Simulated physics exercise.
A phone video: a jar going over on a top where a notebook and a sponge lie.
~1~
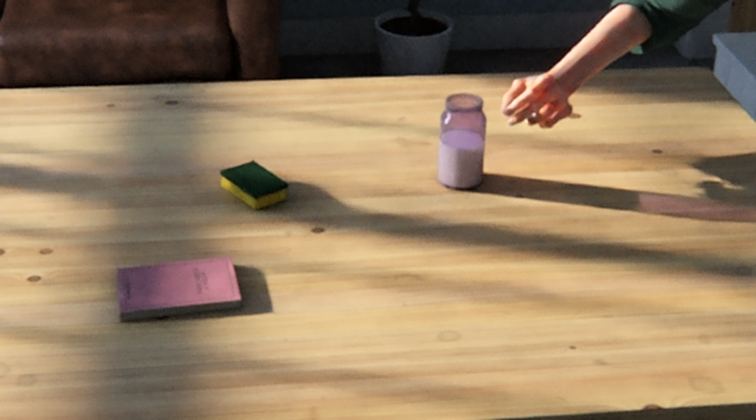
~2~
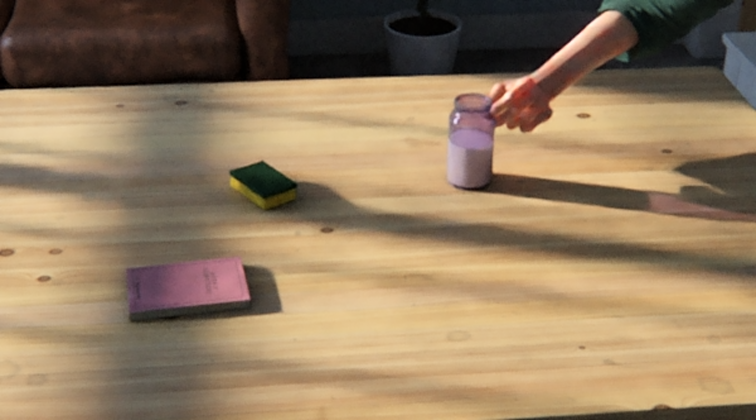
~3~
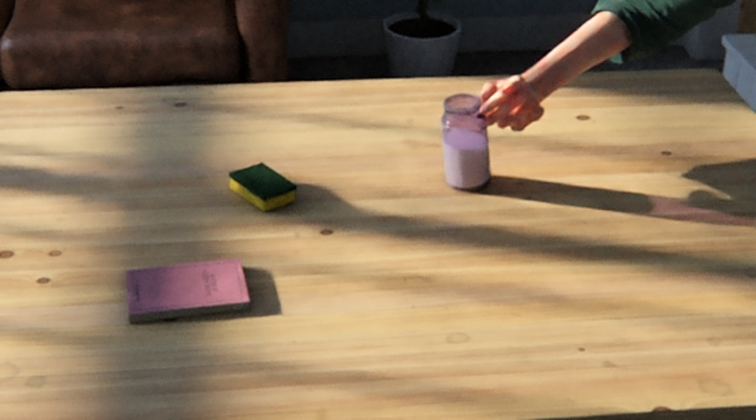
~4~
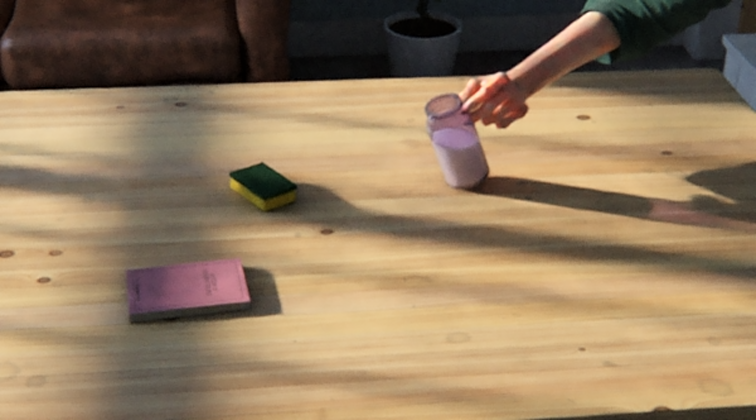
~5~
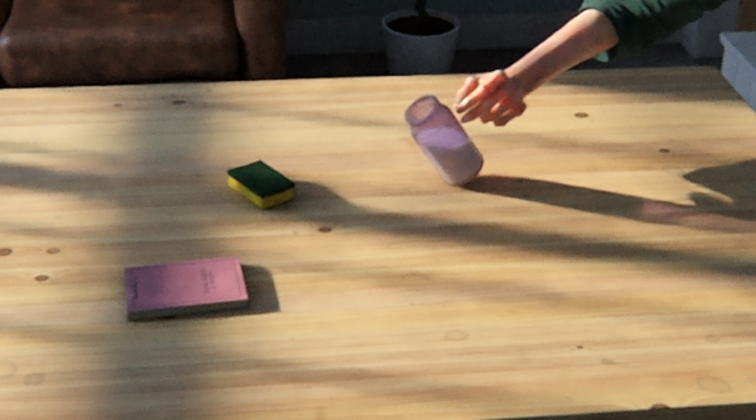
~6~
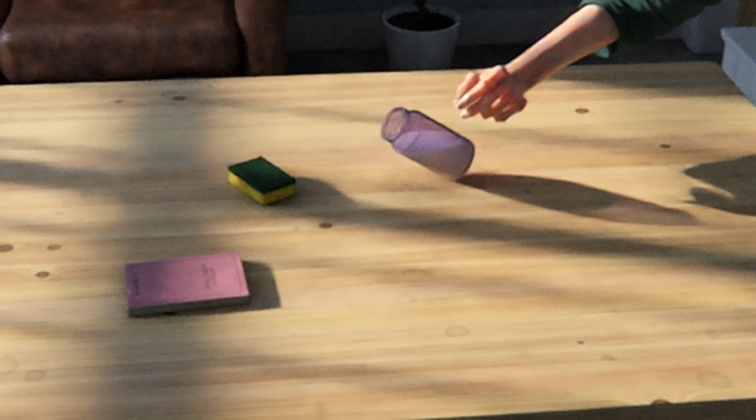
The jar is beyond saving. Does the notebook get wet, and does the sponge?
Outcome: The notebook is going to be hit by the spill, the sponge is going to be hit by the spill.
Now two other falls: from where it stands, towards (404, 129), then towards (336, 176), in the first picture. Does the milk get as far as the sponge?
Try 1: Stays clear. Try 2: Gets splashed.
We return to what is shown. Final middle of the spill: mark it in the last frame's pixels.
It settles with its centre at about (225, 216).
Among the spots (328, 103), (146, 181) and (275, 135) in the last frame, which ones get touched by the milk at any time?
First spot missed, second spot missed, last spot touched.
A moment on, the puddle covers about as much as a plate; the notebook is reached; the sponge is reached.
Further on, the puddle covers about as much as a tray; the notebook is reached; the sponge is reached.
When it is over, the puddle covers about as much as a tray; the notebook is reached; the sponge is reached.
